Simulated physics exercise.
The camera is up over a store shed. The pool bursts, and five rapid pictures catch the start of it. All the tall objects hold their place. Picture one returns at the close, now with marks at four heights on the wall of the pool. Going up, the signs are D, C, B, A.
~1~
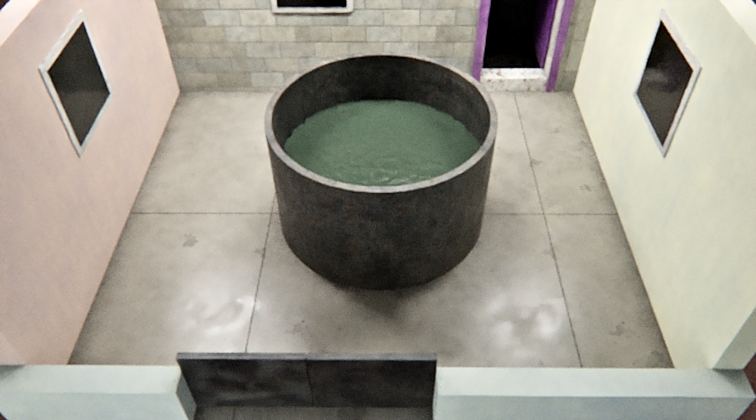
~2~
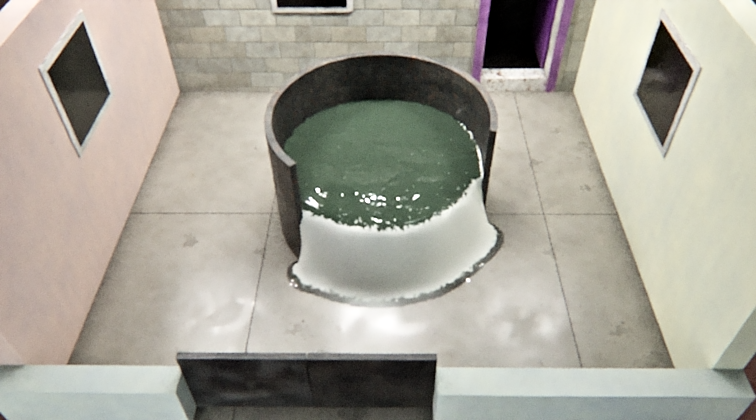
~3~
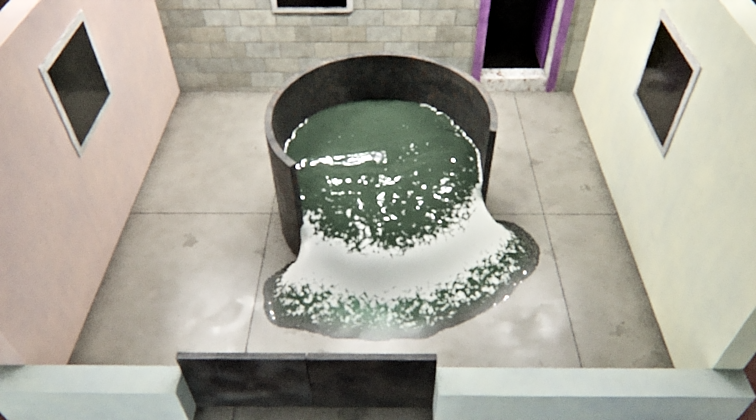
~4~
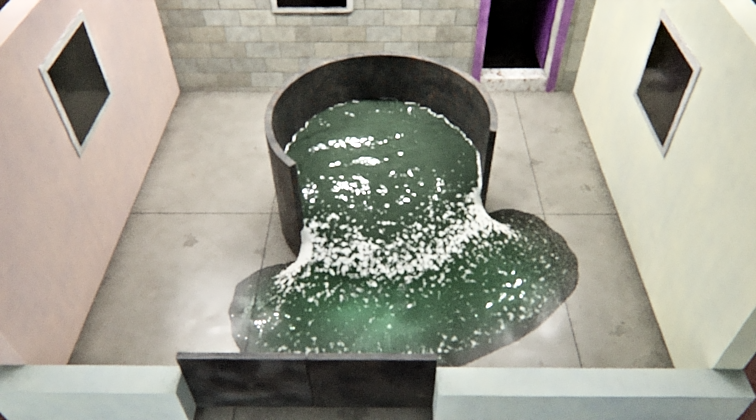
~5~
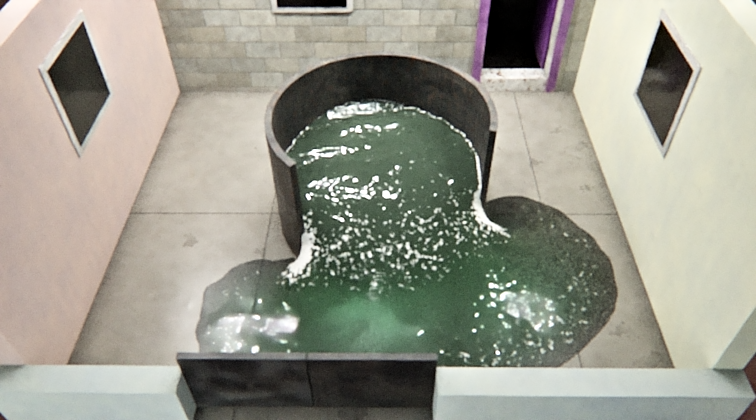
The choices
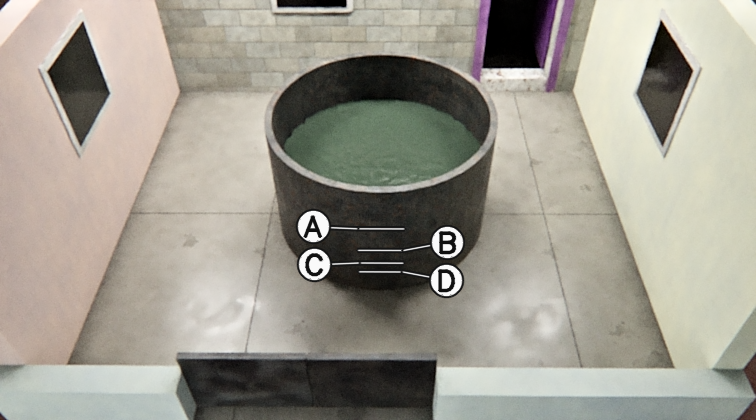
Green water pours from the open front of a round dark pool and spreads across the floor.
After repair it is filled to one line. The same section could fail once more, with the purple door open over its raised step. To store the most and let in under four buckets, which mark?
It is B.
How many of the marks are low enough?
Three of them.
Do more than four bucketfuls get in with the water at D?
No, that is safe.
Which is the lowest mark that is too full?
That would be A.
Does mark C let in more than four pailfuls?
No, not at all.
In white, A at (380, 228); B at (380, 250); C at (380, 263); D at (381, 271); from the bottom up D, C, B, A.
With A, about 9 bucketfuls get in.
With B, a splash gets over, under a bucket.
With C, nothing gets over.
With D, nothing gets over.
